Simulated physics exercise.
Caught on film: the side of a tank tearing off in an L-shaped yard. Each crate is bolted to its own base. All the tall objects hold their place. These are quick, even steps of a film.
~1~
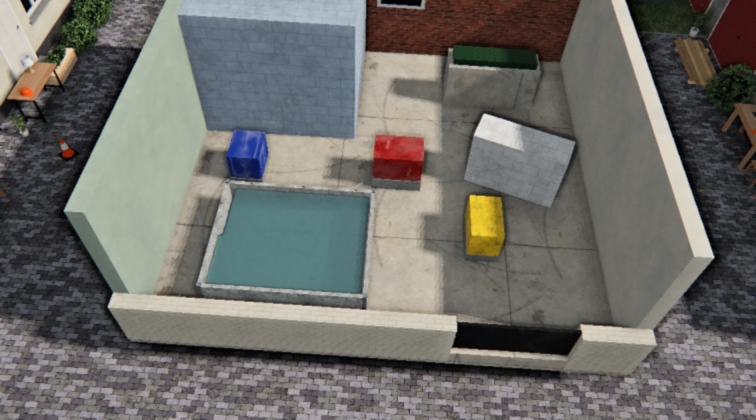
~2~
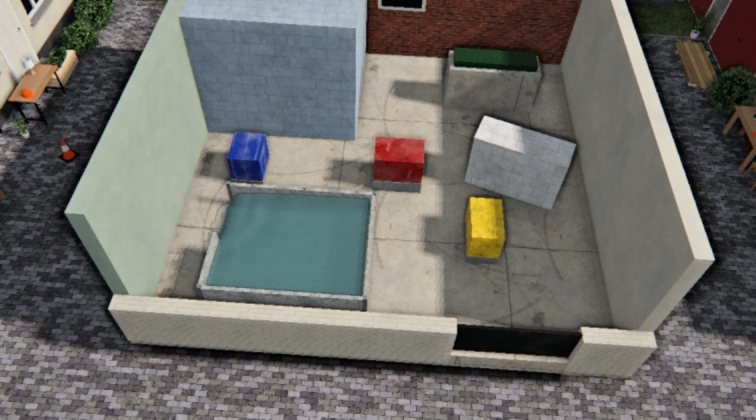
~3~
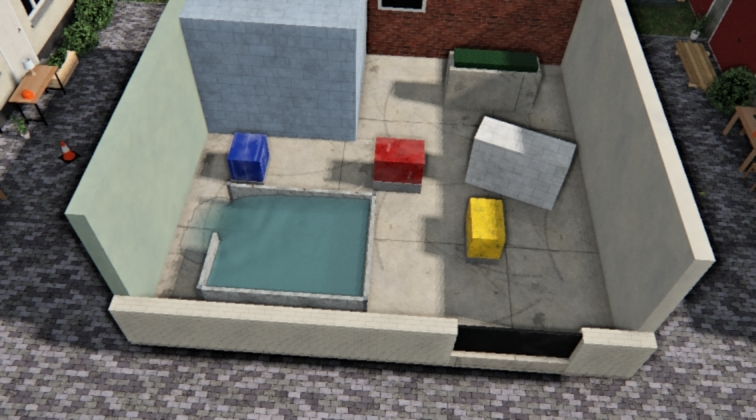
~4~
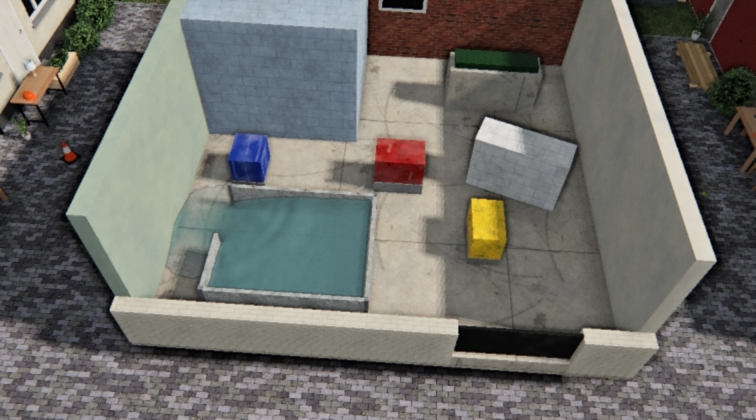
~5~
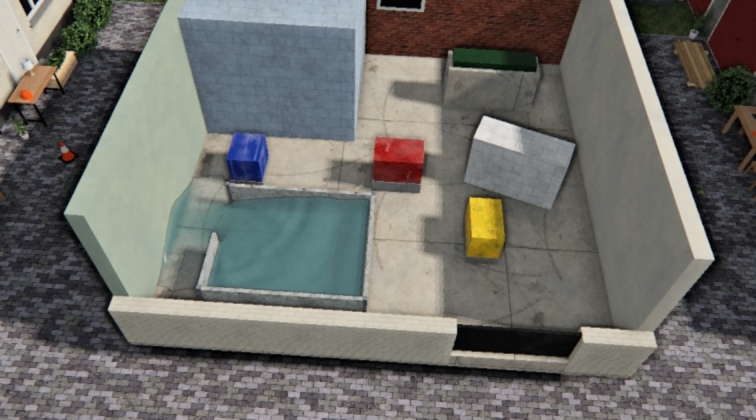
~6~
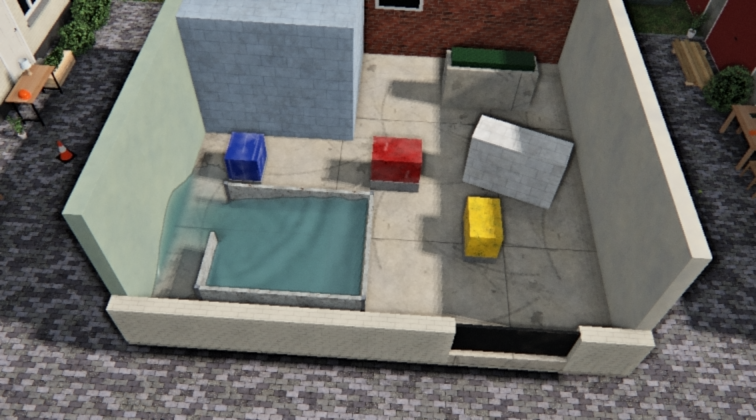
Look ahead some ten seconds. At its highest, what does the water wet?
The red crate keeps dry; the blue crate is soaked; the yellow crate keeps dry.
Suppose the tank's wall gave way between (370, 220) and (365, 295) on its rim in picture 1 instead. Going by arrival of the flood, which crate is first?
That is the yellow-painted one.
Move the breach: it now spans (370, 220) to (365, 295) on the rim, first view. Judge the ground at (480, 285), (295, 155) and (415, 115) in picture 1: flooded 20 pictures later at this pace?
In turn: Awash, not flooded, covered.
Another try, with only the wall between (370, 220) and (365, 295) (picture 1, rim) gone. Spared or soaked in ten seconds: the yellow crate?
Then: Yellow crate ends up wet.
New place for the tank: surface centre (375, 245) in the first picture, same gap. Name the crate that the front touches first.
I say the one in blue.
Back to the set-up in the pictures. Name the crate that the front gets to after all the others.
The crate marked yellow.
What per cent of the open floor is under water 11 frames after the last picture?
Close to 15 %.
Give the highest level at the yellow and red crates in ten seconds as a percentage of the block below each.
About 40 and 60 per cent.
A moment on, water covers 10 % of the floor; the red crate not reached, the blue crate water round its plinth, the yellow crate not reached.
Next, water covers 15 % of the floor; the red crate not reached, the blue crate water round its plinth, the yellow crate not reached.
Then, water covers 35 % of the floor; the red crate water round its plinth, the blue crate water round its plinth, the yellow crate not reached.
Later, water covers 65 % of the floor; the red crate water round its plinth, the blue crate water round its plinth, the yellow crate water round its plinth.
In the end, water covers 85 % of the floor; the red crate stayed above the water, the blue crate was topped, the yellow crate stayed above the water.
